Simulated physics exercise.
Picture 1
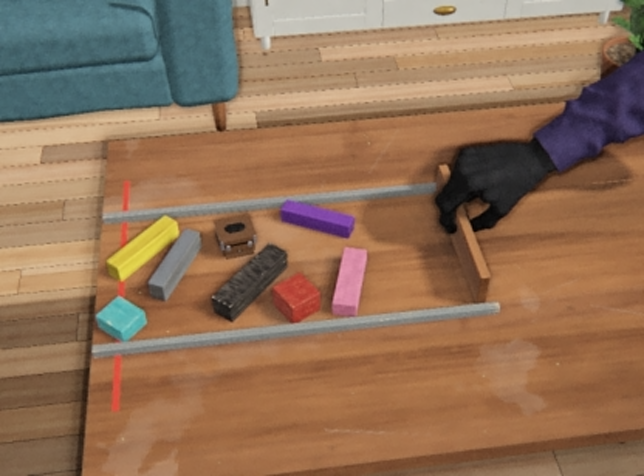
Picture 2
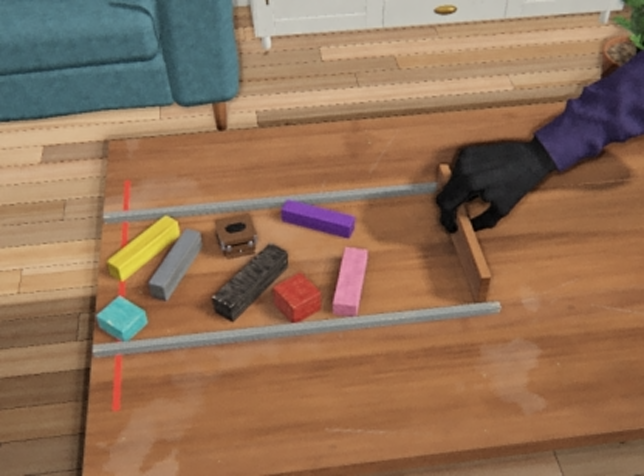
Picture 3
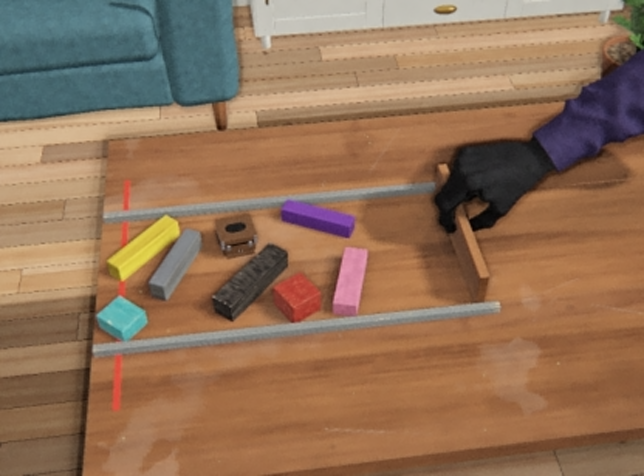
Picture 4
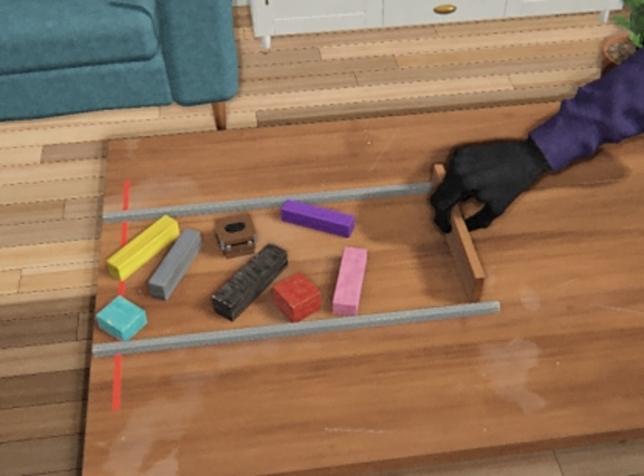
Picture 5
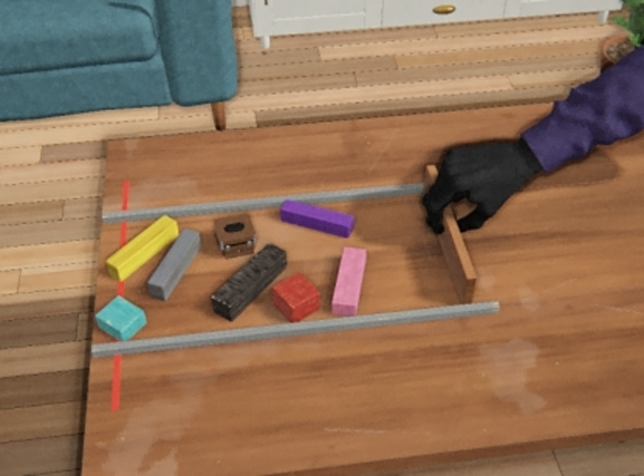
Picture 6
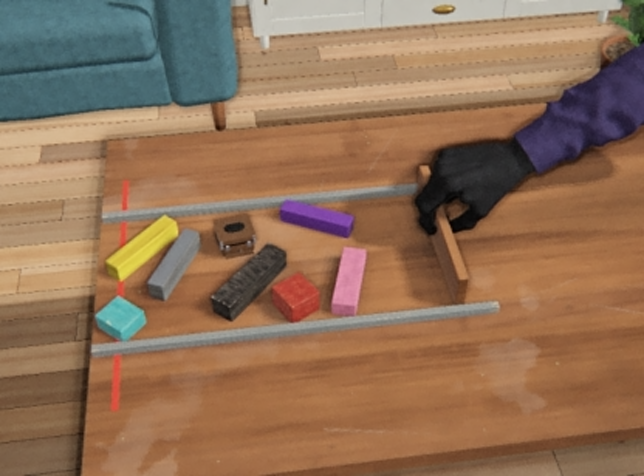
On a wooden table near a teal couch, eight colourful blocks and sticks lay still between two metal rails while a black-gloved hand held a wooden board upright, then slid it slightly left.
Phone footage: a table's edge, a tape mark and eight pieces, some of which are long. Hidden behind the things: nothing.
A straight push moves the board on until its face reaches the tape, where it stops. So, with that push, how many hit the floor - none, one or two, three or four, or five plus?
I'd say five plus.
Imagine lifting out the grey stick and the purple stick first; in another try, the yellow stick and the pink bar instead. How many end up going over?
The first try gives 4, the second gives 5.
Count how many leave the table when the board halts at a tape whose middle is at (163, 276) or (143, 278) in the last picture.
Well, you'd get 3 the first time and 3 the second time.
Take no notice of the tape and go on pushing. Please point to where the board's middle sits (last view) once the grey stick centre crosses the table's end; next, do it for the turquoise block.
The middle is at (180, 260) when it's the grey stick, and at (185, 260) when it's the turquoise block.
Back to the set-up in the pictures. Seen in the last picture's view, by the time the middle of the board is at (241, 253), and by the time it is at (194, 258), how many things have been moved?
Counts: 7 and 8.
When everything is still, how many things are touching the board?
Looks like 1 of them, all told.
Soon after, none off yet; turquoise block at rest near (121, 319); yellow stick at rest near (143, 248); grey stick at rest near (175, 264).
Then, none off yet; turquoise block at rest near (121, 319); yellow stick moved a little near (128, 244); grey stick moved a little near (143, 266).
At rest, the number that fall off is five or more; fallen, purple stick, red block, black bar, brown case, grey stick, yellow stick and turquoise block.
